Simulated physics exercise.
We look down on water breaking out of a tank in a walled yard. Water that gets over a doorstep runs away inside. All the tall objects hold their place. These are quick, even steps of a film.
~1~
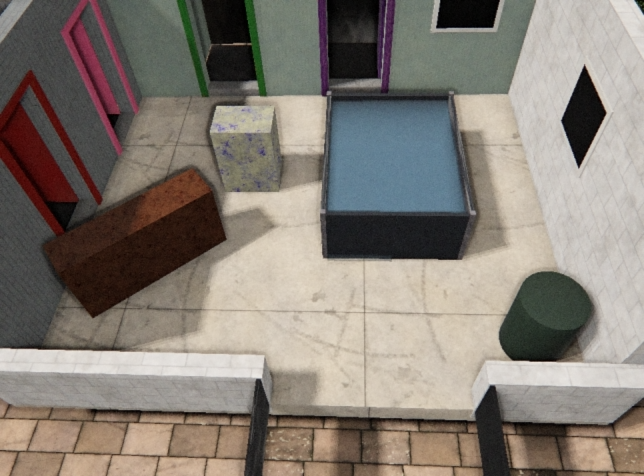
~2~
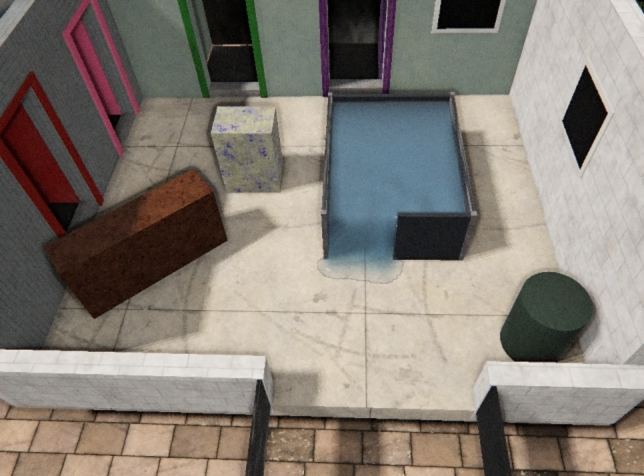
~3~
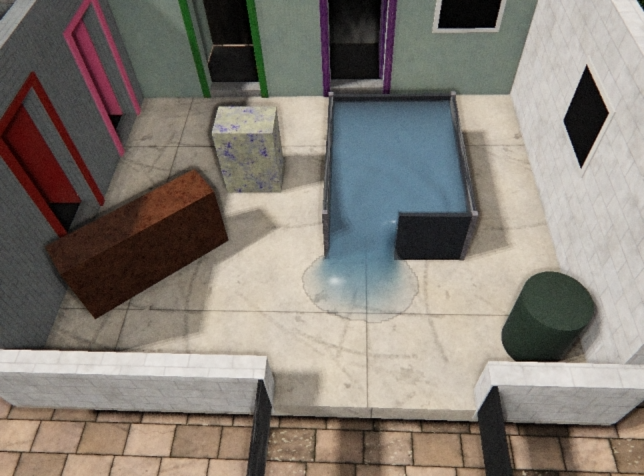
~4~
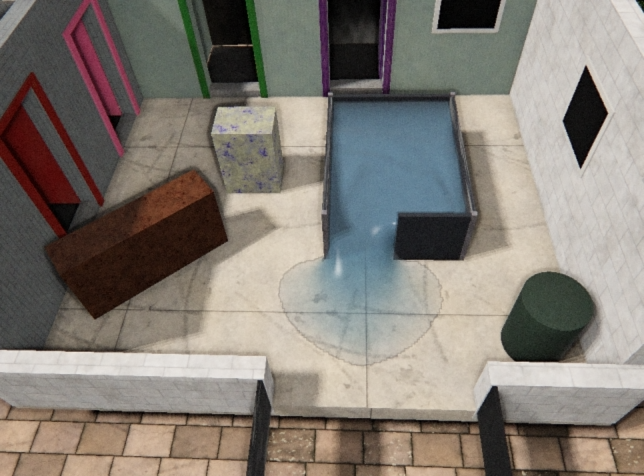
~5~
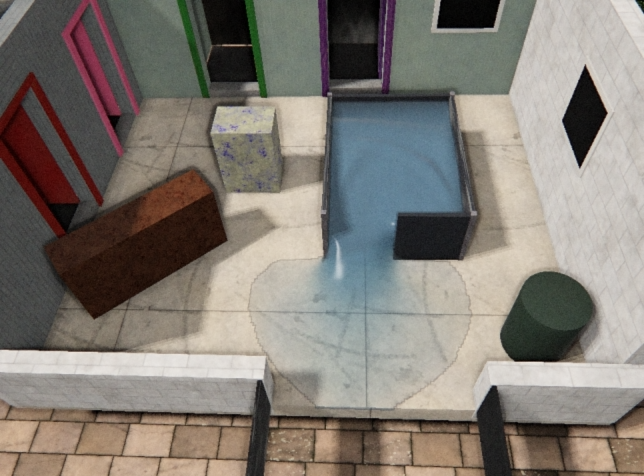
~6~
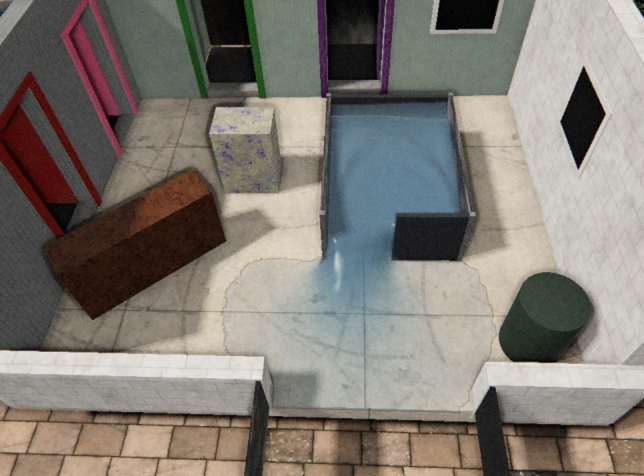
Water pours from a gap in the tank and spreads widely across the pale floor.
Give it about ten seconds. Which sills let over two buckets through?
One by one: The red door stays under that; the pink door stays under that; the green door stays under that; the purple door stays under that.
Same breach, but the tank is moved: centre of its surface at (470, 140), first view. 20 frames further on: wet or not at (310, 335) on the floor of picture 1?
At that place: Flooded.
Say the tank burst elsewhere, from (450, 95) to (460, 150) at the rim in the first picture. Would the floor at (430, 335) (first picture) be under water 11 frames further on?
At that place: Covered.
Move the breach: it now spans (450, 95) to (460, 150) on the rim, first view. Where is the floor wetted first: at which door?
It is the one in purple.
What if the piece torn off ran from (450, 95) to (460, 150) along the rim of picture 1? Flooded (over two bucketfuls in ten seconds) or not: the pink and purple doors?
My reading: The pink one passes that mark, the purple one keeps below it.
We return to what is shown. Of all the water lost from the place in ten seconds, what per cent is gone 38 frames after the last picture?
Near 80 in a hundred.
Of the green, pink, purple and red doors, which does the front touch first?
It is the red-painted one.
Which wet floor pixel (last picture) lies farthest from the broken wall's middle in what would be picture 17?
Around (30, 378).
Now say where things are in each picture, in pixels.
In the first picture, still water in the water tank at (393, 153).
In the second picture, the front is at (322, 262), out from the gap at (361, 240).
In the third picture, the front is at (384, 315), out from the gap at (362, 243).
In the fourth picture, the front is at (374, 356), out from the gap at (361, 245).
In the fifth picture, water pours out at (361, 244) and has run to a hidden place.
In the sixth picture, the front is at a hidden place, out from the gap at (359, 245).
A moment on, water covers 25 % of the floor; the red door not reached, the pink door not reached, the green door not reached, the purple door not reached.
Next, water covers 30 % of the floor; the red door not reached, the pink door not reached, the green door not reached, the purple door not reached.
Then, water covers 40 % of the floor; the red door wet at the sill, nothing in, the pink door not reached, the green door not reached, the purple door not reached.
Later, water covers 65 % of the floor; the red door wet at the sill, nothing in, the pink door wet at the sill, nothing in, the green door wet at the sill, nothing in, the purple door not reached.
In the end, water covers 80 % of the floor; the red door wet at the sill, nothing in, the pink door wet at the sill, nothing in, the green door wet at the sill, nothing in, the purple door wet at the sill, nothing in.
